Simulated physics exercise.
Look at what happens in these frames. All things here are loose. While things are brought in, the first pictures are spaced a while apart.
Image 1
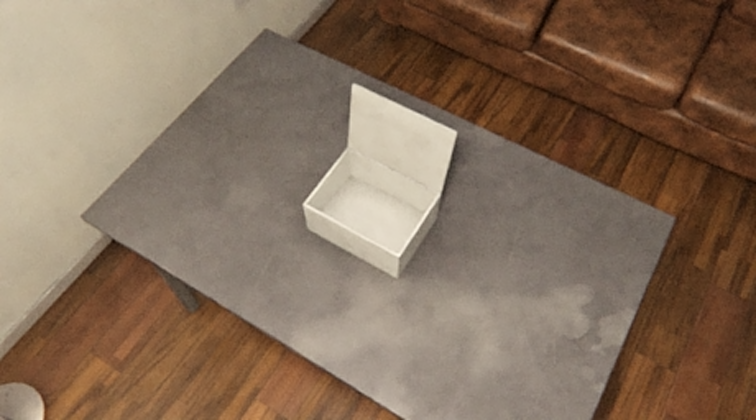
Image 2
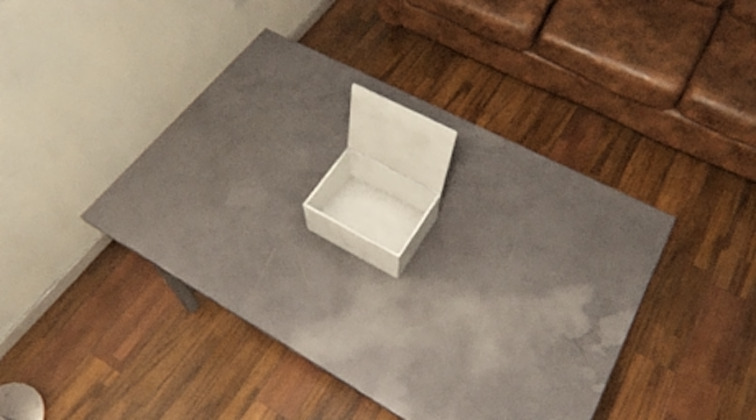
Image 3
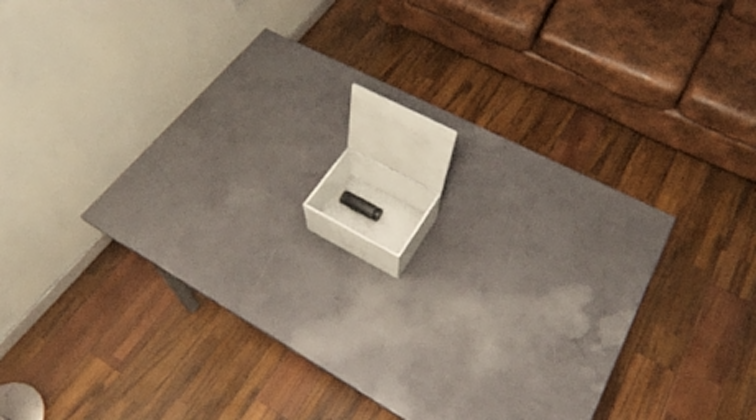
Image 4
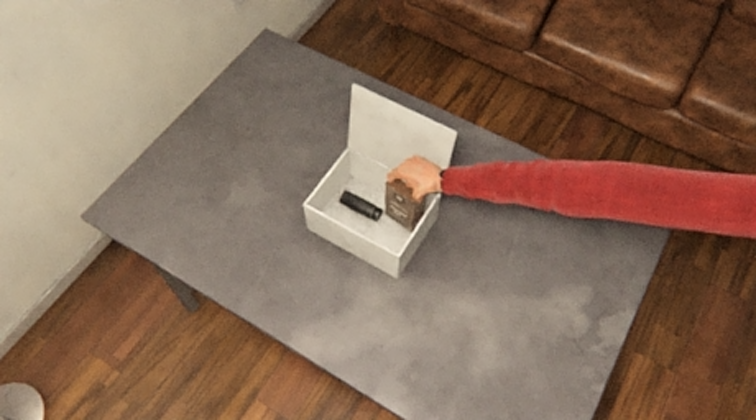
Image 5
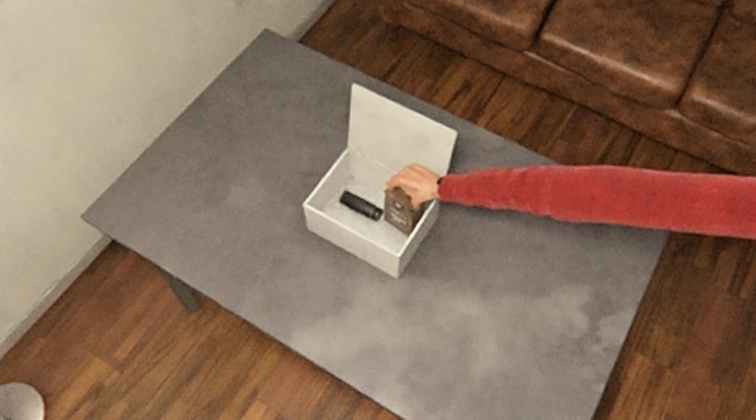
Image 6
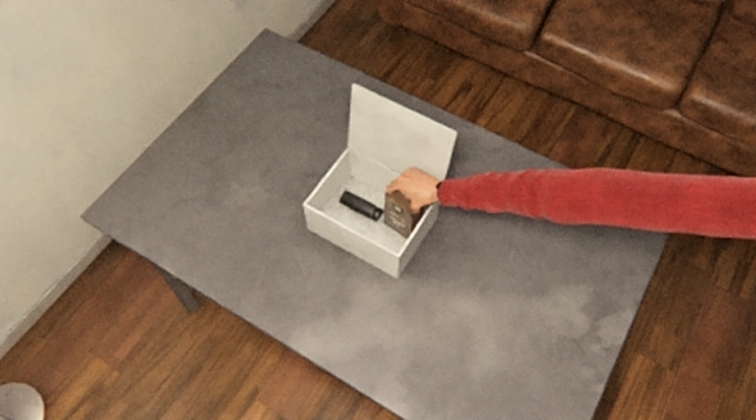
A hand in a red sleeve lowers a brown packet into a white box beside a black shaker.
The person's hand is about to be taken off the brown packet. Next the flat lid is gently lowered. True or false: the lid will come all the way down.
False.
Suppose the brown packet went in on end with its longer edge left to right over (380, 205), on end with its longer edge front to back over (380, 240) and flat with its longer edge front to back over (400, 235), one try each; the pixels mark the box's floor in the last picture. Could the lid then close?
The lid lowers completely the first try, is kept from lowering the second try and lowers completely the third try.
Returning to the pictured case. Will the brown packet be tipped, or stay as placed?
It stays as it was set.
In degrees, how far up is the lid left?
About 35° above the rim.
Then, 1.10 s past the last view, lid starting down.
Then, 1.50 s past the last view, lid 66° above the rim.
Then, 1.80 s past the last view, lid 46° above the rim.
Finally, lid 34° above the rim; both still in place. Final places as the last picture's camera would see them, brown packet near (403, 212).
